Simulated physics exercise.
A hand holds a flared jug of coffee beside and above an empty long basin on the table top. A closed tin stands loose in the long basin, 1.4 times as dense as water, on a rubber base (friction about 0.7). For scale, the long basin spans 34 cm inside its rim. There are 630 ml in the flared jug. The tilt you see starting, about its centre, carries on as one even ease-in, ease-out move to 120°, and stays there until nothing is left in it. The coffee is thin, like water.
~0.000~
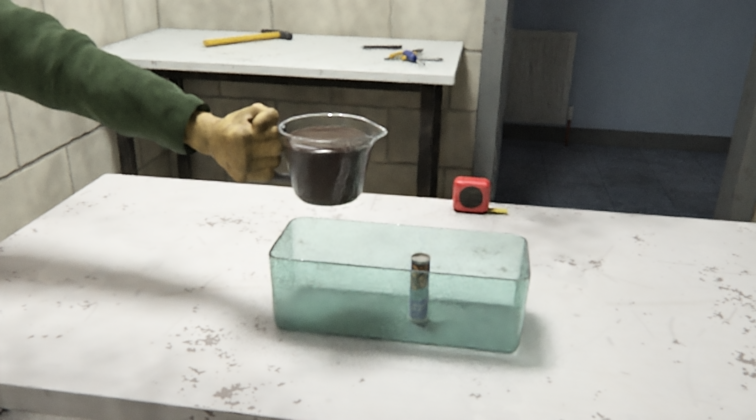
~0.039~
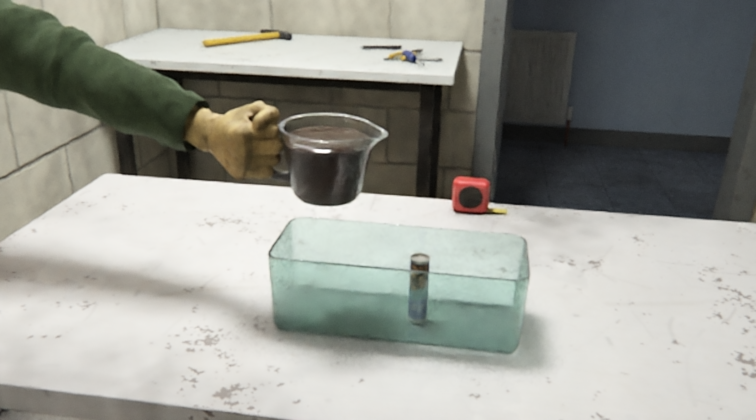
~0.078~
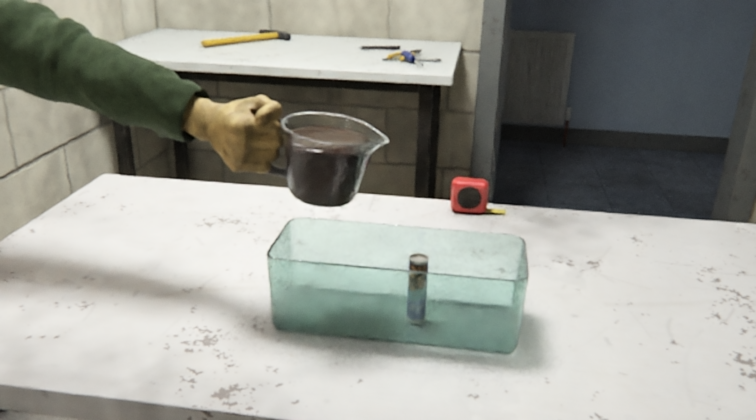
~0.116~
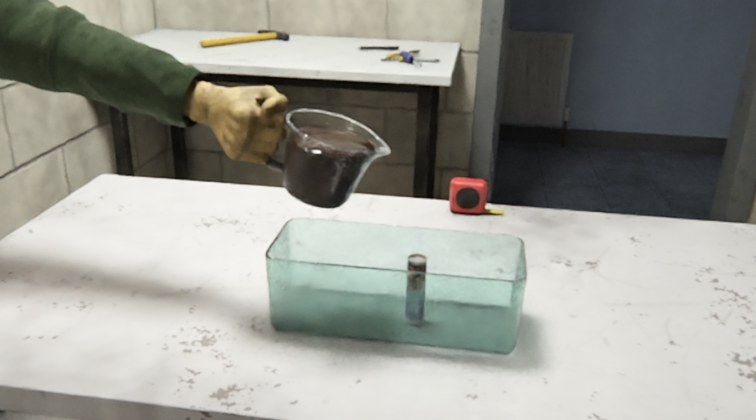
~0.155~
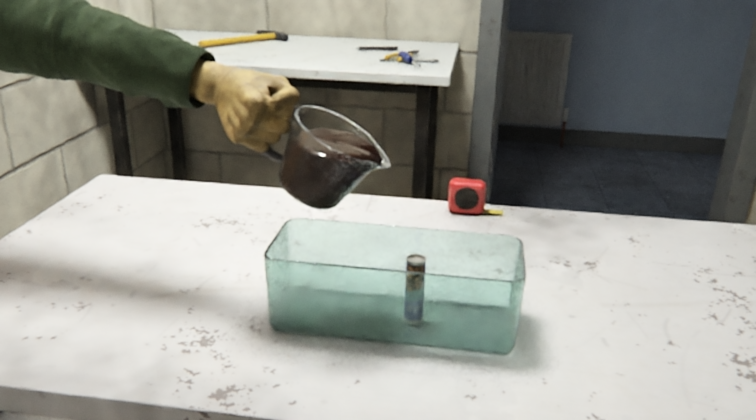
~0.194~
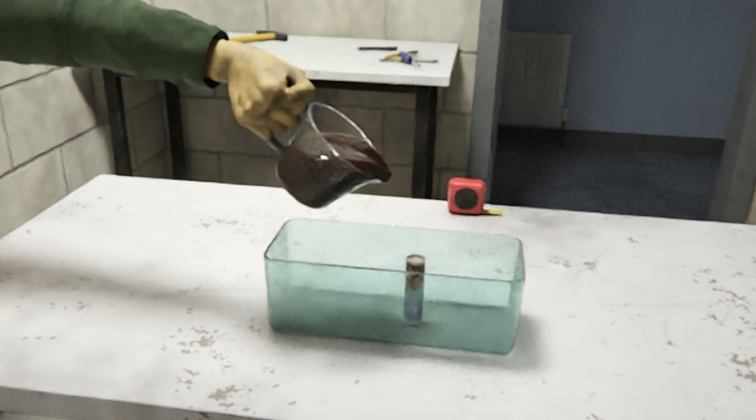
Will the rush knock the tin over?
It goes over.
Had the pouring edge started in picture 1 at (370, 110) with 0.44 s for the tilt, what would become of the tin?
Then it goes over.
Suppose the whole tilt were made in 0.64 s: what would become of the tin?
Then it falls.
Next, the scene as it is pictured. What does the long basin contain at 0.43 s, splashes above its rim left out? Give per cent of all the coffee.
Some 64 per cent.
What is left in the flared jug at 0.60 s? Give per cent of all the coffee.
Some 0 per cent.
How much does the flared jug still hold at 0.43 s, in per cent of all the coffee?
Some 18 per cent.
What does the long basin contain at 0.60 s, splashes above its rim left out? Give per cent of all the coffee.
About 96 per cent.
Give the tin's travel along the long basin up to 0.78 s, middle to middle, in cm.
Some 7 cm.
After 0.43 s the tilt is 117° and 17 per cent is still to pour; the tin stands where it began.
After 0.60 s the tilt is 120° and 0 per cent is still to pour; the tin leans 26°.
After 0.78 s the tilt is 120° and 0 per cent is still to pour; the tin lies on its side.
After 0.98 s the tilt is 120° and 0 per cent is still to pour; the tin lies on its side.
In the end the tin lies on its side.
